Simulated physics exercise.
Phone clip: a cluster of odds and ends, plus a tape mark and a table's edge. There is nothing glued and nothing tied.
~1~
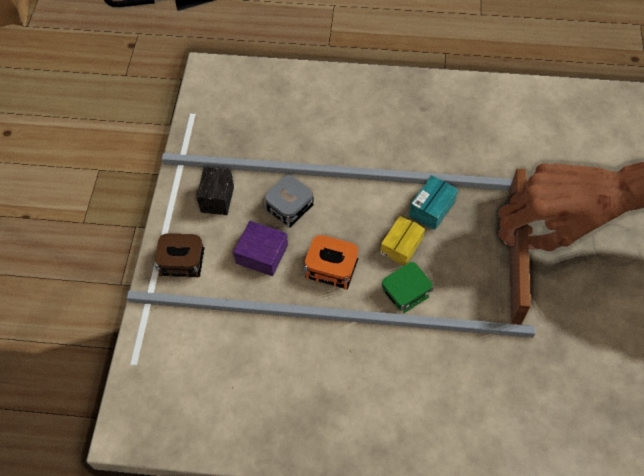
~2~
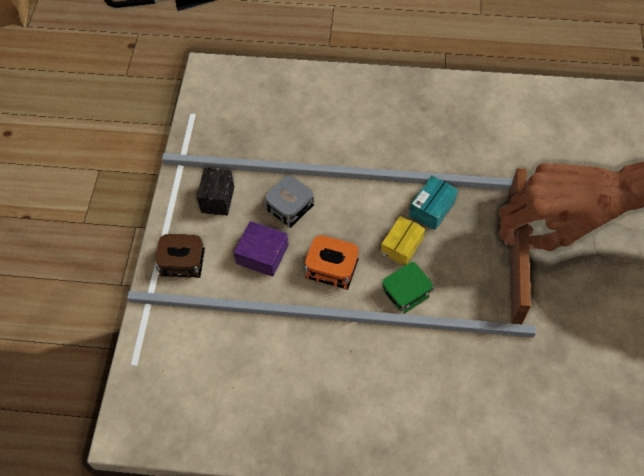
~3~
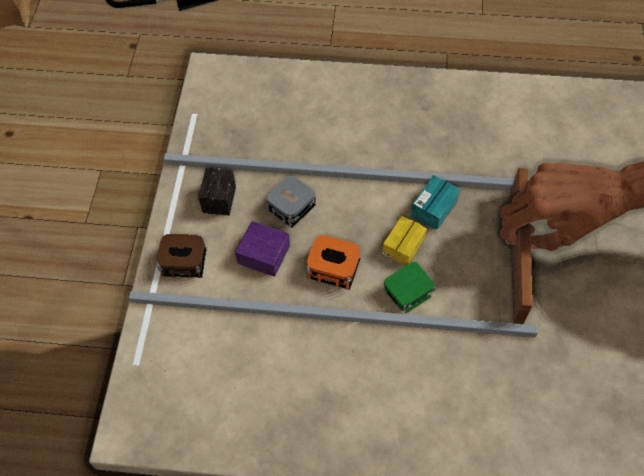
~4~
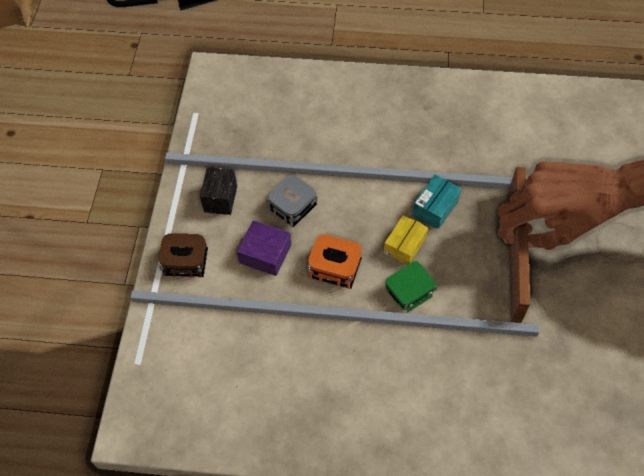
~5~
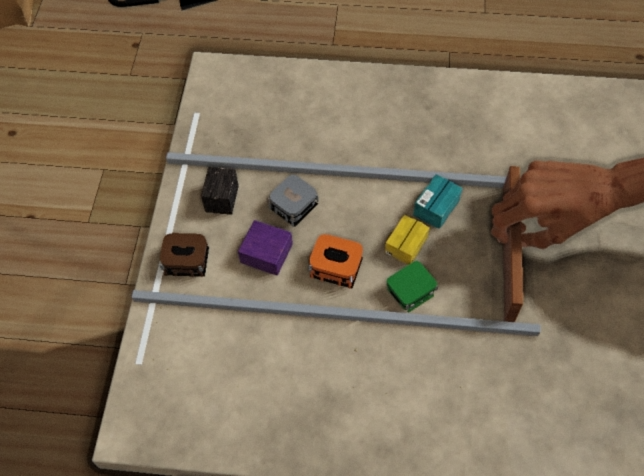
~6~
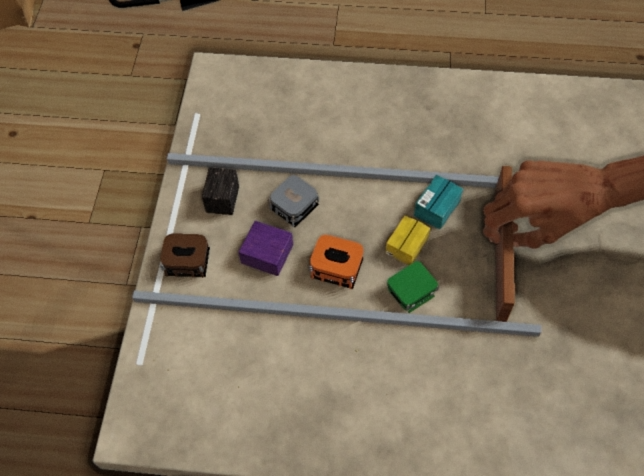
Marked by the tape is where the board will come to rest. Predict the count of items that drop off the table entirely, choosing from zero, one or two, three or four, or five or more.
The table loses five or above.
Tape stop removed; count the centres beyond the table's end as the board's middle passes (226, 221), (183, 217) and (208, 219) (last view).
3; 5; 3.
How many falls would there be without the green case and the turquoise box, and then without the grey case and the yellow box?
In the first try 3, in the other 3.
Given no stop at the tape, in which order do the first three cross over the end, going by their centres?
Sequence, earliest first: The brown case; the purple block; the black block.
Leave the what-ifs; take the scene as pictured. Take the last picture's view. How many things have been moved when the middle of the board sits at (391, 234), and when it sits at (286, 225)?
First 4 and then 8.
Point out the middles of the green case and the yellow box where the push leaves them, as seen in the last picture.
The green case settles near (142, 273); as for the yellow box, near (156, 221).
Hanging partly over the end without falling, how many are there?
3 overhanging.
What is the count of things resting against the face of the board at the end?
The figure is 3.
Soon after, none off yet; brown case at rest near (186, 256); black block at rest near (221, 192); purple block at rest near (266, 248).
After that, none off yet; brown case displaced a little near (162, 255); black block at rest near (221, 192); purple block displaced about its own width near (209, 239).
And then, one off so far; brown case on its way down near (167, 416); black block tilting a little near (146, 187); purple block tilting well over near (129, 241).
In the end, the number that fall off is five or more; gone, orange case, grey case, purple block, black block and brown case.
